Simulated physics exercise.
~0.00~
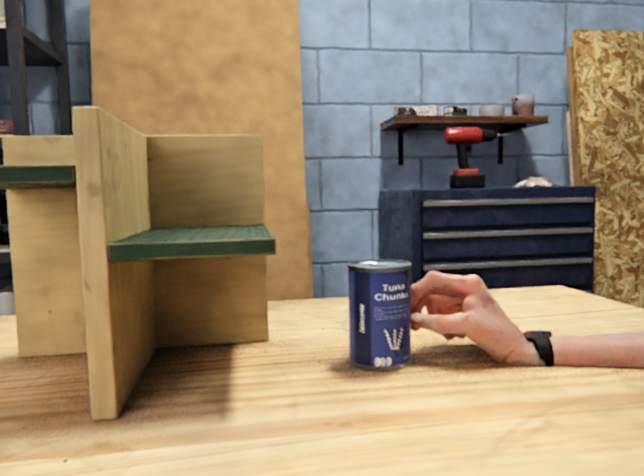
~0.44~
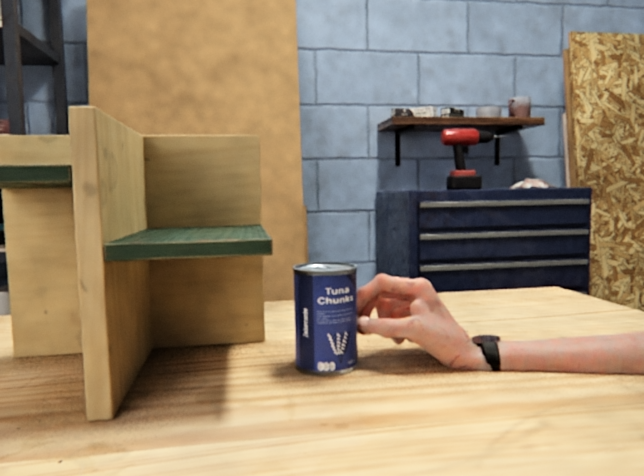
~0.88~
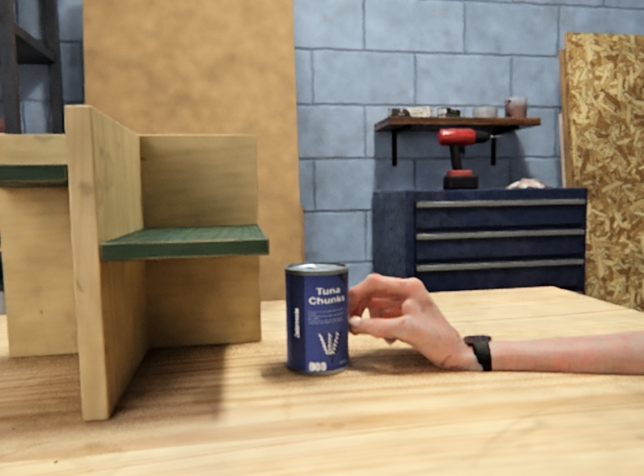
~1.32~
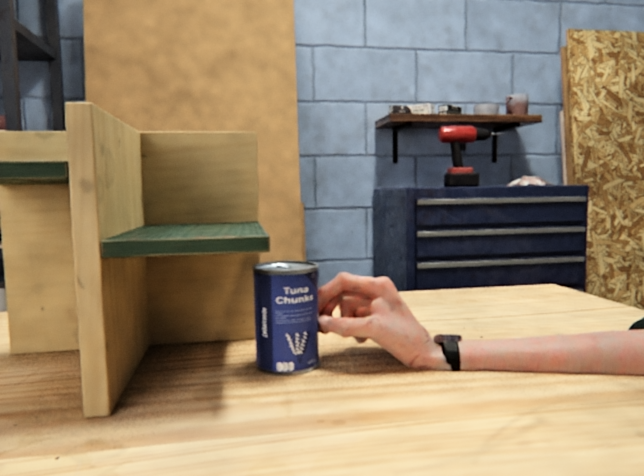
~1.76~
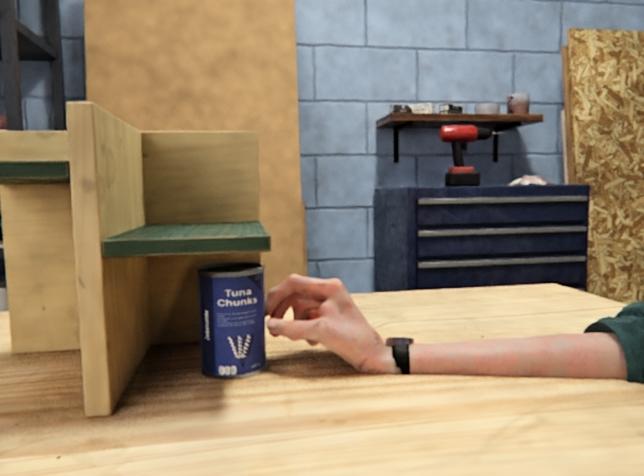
Blue tuna tin sliding left across a wooden table, pushed upright by a hand, and ending beneath a low green shelf.
